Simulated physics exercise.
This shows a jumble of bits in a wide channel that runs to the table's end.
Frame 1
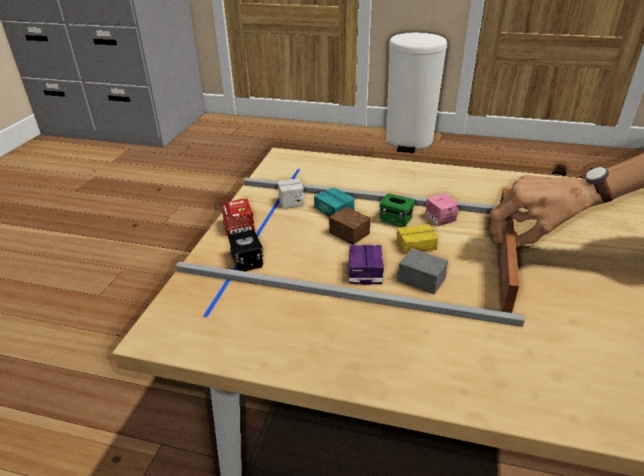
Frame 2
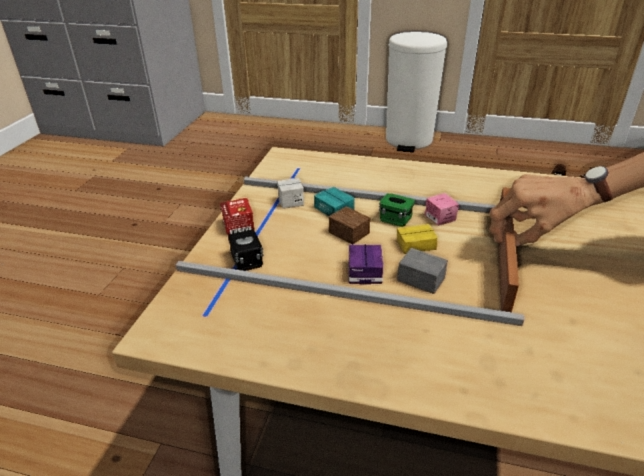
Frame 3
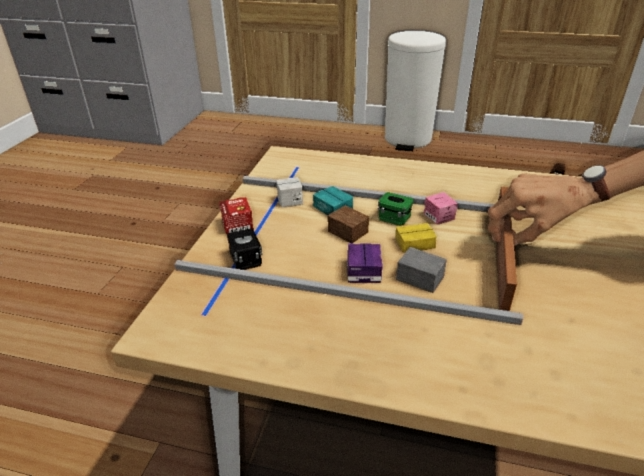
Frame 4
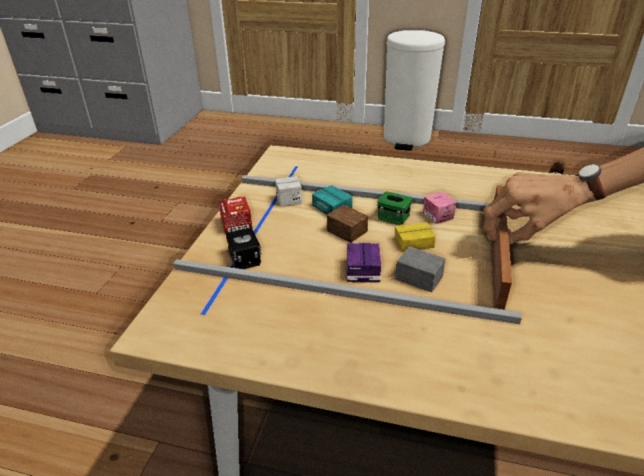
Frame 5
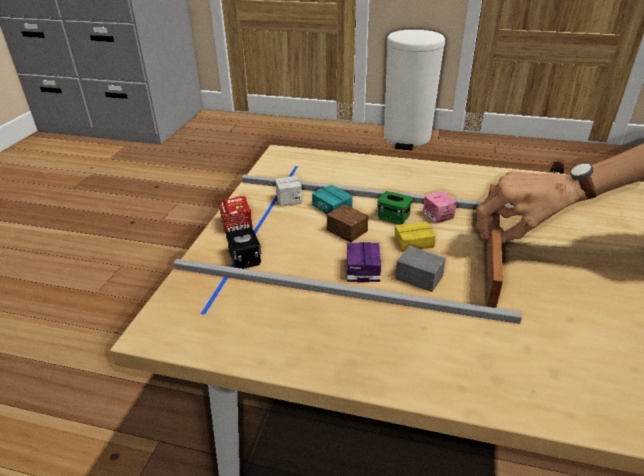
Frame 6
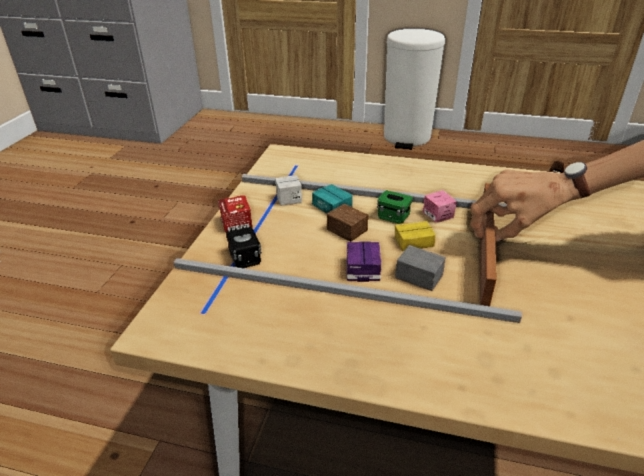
At first, a hand holds an upright brown board at the right end of a channel between two gray rails on a wooden table, with small colorful boxes and cases scattered to its left. The hand then slides the board slightly left toward them, while the scattered items stay essentially still.
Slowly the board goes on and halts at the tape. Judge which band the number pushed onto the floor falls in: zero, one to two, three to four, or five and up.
All but three or four remain.
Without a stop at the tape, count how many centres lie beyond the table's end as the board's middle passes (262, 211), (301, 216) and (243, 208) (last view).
Going through the three places, I get 3, 0 and 6.
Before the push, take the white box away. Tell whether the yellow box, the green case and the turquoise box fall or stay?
In that case the yellow box stays where it is, the green case stays where it is, the turquoise box stays where it is.
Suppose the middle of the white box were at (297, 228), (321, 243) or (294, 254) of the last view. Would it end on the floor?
Going through the places in order, it ends up falling, it ends up falling, and it ends up falling.
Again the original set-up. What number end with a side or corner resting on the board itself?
4 touch it.
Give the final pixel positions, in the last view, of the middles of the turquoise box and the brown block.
Final positions - turquoise box around (247, 185), brown block around (215, 210).
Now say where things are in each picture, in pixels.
Red box (238, 217); black case (246, 251); white box (291, 194); board (507, 245); tape (262, 228), in the first picture.
Black case (246, 250); turquoise box (334, 203), in the second picture.
White box (290, 192); purple box (364, 263), in the third picture.
Red box (235, 215); yellow box (415, 237), in the fourth picture.
Black case (244, 248); green case (394, 208), in the fifth picture.
Red box (235, 214); black case (244, 248); white box (289, 190); board (487, 239); tape (259, 224), in the sixth picture.
Soon after, none off yet; red box at rest near (235, 214); black case at rest near (244, 248); white box at rest near (289, 190).
Then, none off yet; red box at rest near (235, 214); black case at rest near (244, 248); white box moving near (286, 191).
Further on, none off yet; red box moved about its own width near (214, 211); black case moved about its own width near (194, 239); white box moved well along near (248, 186).
At rest, the number that fall off is three or four; fallen, white box, black case and red box.
